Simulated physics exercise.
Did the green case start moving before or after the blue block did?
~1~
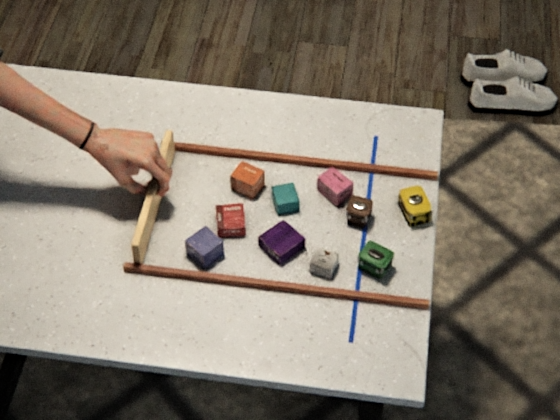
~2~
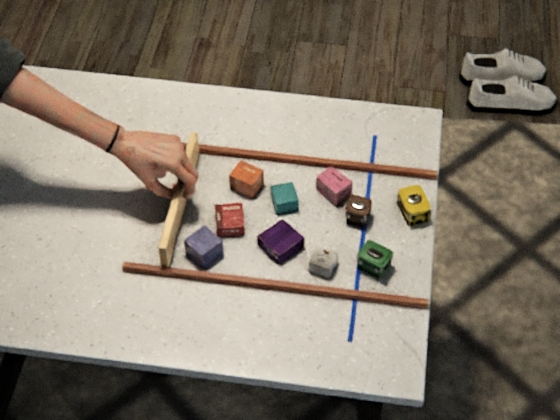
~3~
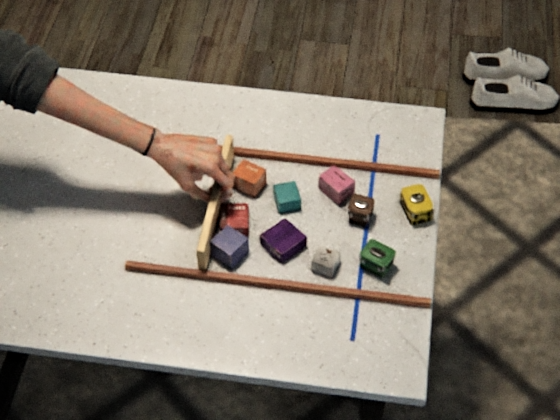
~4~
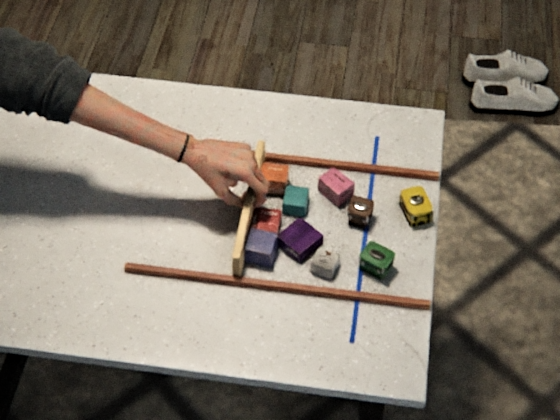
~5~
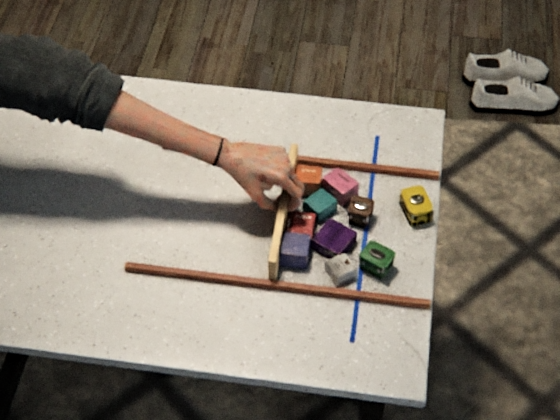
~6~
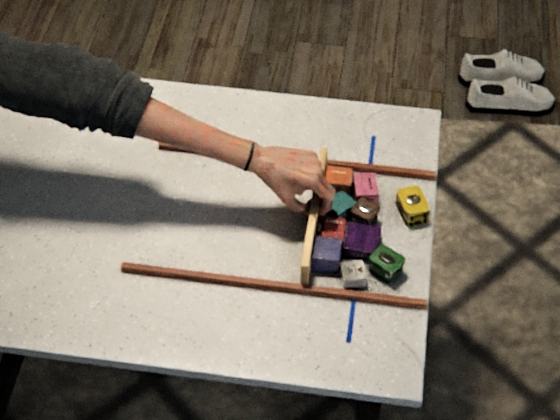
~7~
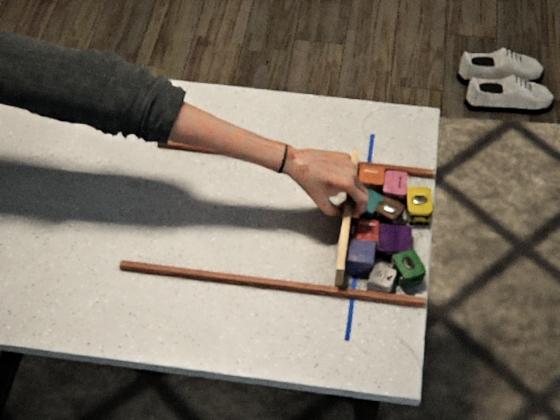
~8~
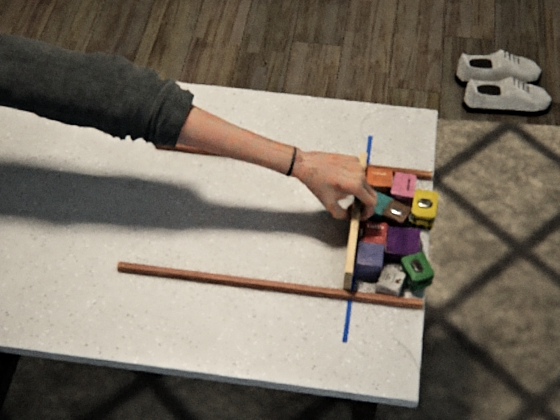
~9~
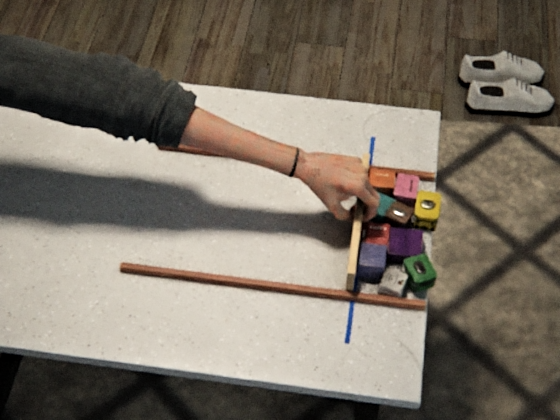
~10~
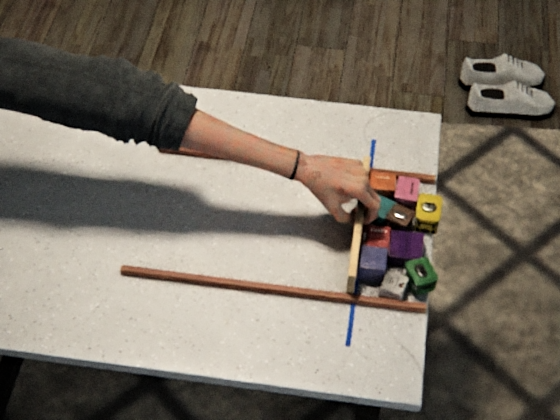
The green case started moving after the blue block, which the board had already been pushing along for a while.
